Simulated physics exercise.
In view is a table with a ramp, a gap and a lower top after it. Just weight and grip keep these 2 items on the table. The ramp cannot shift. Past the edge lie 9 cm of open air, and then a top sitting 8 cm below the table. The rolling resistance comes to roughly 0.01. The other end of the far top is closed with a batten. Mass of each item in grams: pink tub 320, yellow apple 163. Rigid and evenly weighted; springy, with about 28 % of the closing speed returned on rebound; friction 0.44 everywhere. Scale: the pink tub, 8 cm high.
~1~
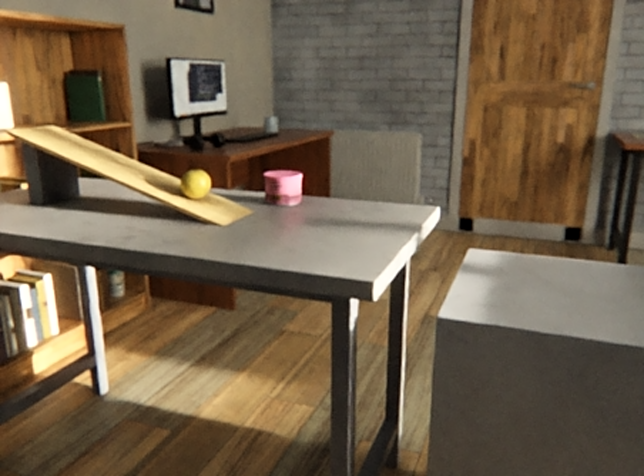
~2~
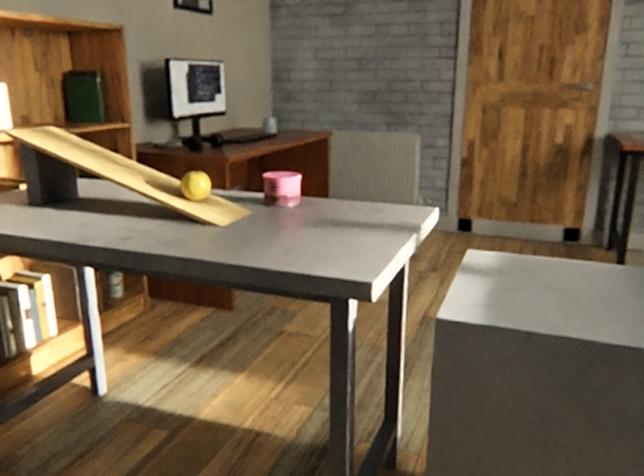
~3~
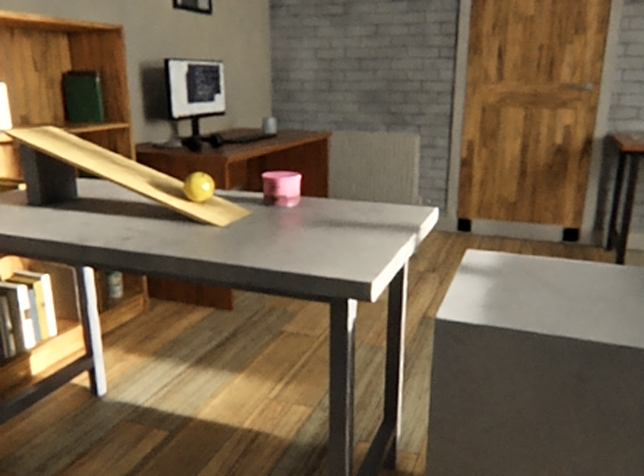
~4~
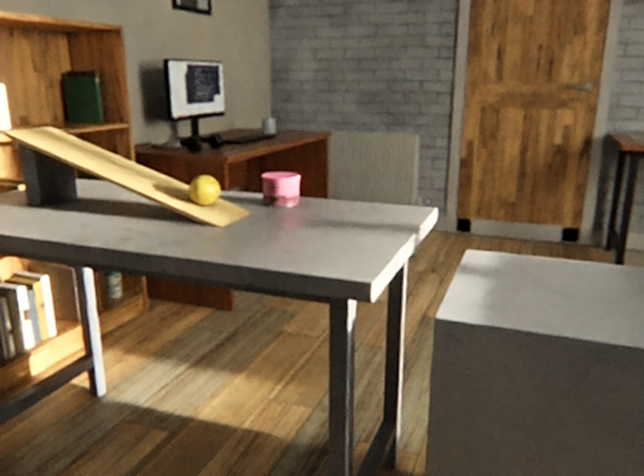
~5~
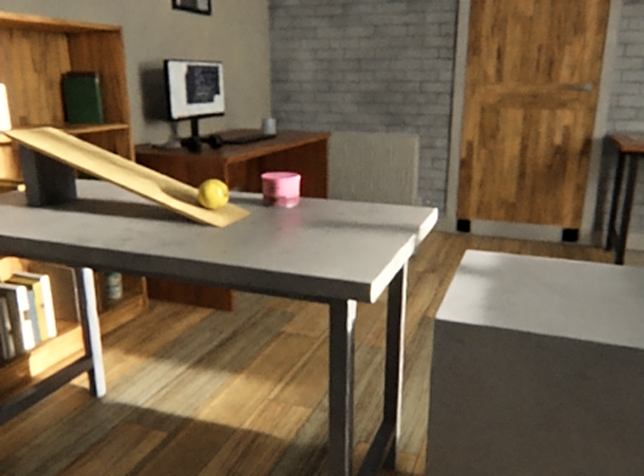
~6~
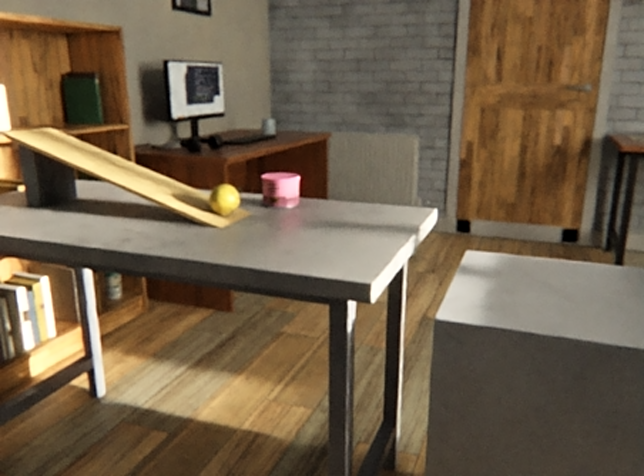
Sunlit room with a grey table, a yellow apple starting slowly down a wooden ramp while a pink tub sits nearby.
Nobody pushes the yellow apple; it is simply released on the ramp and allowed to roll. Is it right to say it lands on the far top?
Right.
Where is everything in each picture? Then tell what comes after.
In the first frame, 54 cm to the edge; yellow apple (196, 184); pink tub (283, 188).
In the second frame, 54 cm to the edge; yellow apple (196, 185); pink tub (282, 189).
In the third frame, 53 cm to the edge; yellow apple (199, 187); pink tub (281, 189).
In the fourth frame, 51 cm to the edge; yellow apple (204, 190); pink tub (281, 190).
In the fifth frame, 48 cm to the edge; yellow apple (213, 194); pink tub (281, 190).
In the sixth frame, 45 cm to the edge; yellow apple (224, 200); pink tub (281, 191).
Then, 0.30 s after the last picture, 25 cm to the edge; yellow apple near (303, 211).
Then, 0.70 s after the last picture, 1 cm past the table's edge; yellow apple near (419, 223).
Then, 1.10 s after the last picture, 22 cm past the table's edge; yellow apple near (518, 269).
By the end, 35 cm past the table's edge; pink tub in place, give or take 8 cm.
